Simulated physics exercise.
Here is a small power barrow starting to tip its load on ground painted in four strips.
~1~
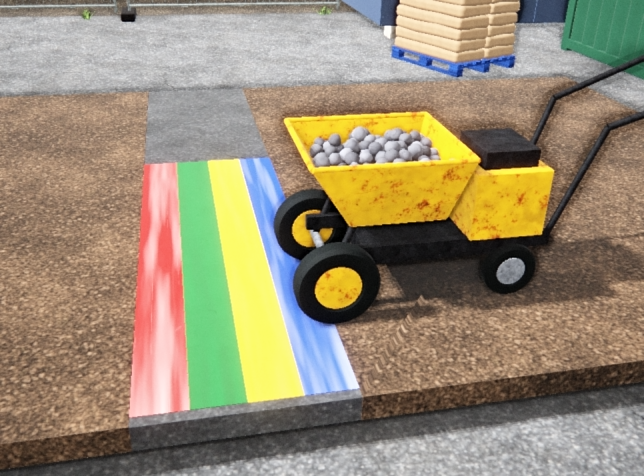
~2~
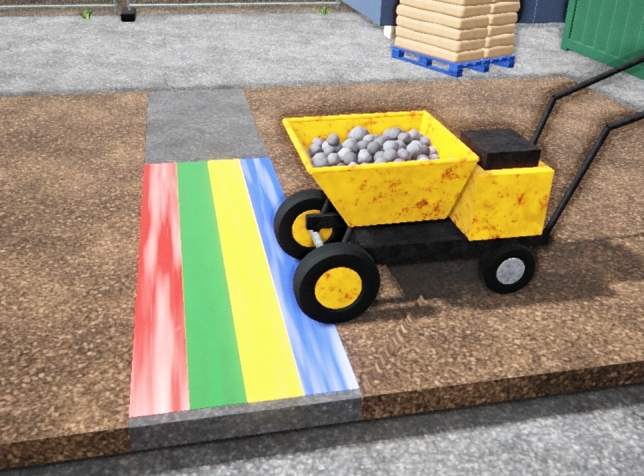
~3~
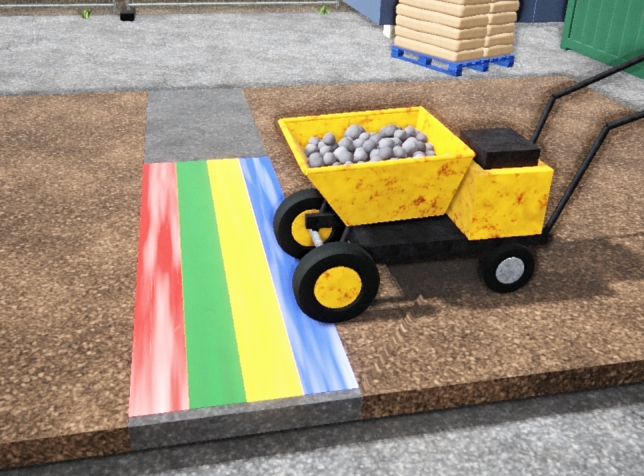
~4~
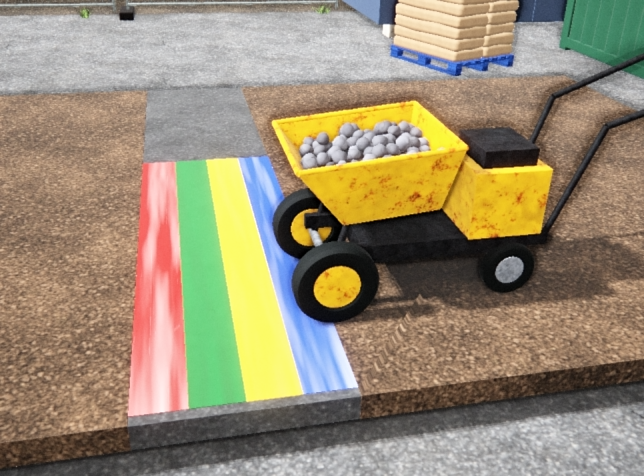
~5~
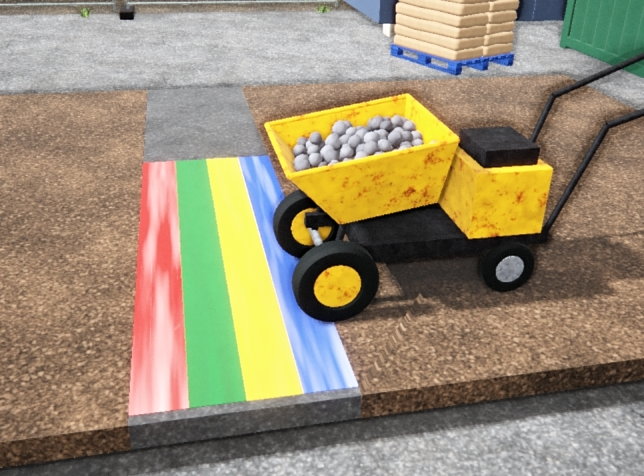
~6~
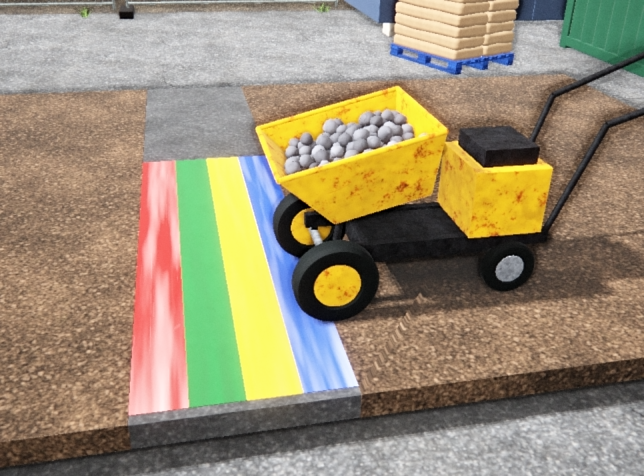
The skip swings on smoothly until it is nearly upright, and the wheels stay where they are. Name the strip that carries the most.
The red strip carries the most.
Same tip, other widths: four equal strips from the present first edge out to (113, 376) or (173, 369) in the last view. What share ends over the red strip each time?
First some 40, then 30 per cent.
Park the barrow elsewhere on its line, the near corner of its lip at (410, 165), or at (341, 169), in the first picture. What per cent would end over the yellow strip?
About 40 and 10 per cent.
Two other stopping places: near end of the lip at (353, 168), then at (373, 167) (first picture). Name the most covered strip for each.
First the green strip, then green.
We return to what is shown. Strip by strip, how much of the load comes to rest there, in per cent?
Blue strip: 0 %, yellow strip: 0 %, green strip: 30 %, red strip: 40 %.
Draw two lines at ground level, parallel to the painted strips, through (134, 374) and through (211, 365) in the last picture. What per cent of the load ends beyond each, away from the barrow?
About 30 and 90 per cent.
Shortly afterwards, skip tipped well over; the whole lot in the skip.
Next, skip tipped steeply; the bulk in the skip; only a few over the green strip; a little over the red strip; only a few falling.
Some moments later, skip tipped right over; near a third in the skip; only a few over the yellow strip; a little over the green strip; near a third over the red strip; near a quarter off the paint.
In the end, skip tipped right over; none at all over the blue strip; only a few over the yellow strip; near a quarter over the green strip; near a third over the red strip; near a quarter off the paint.
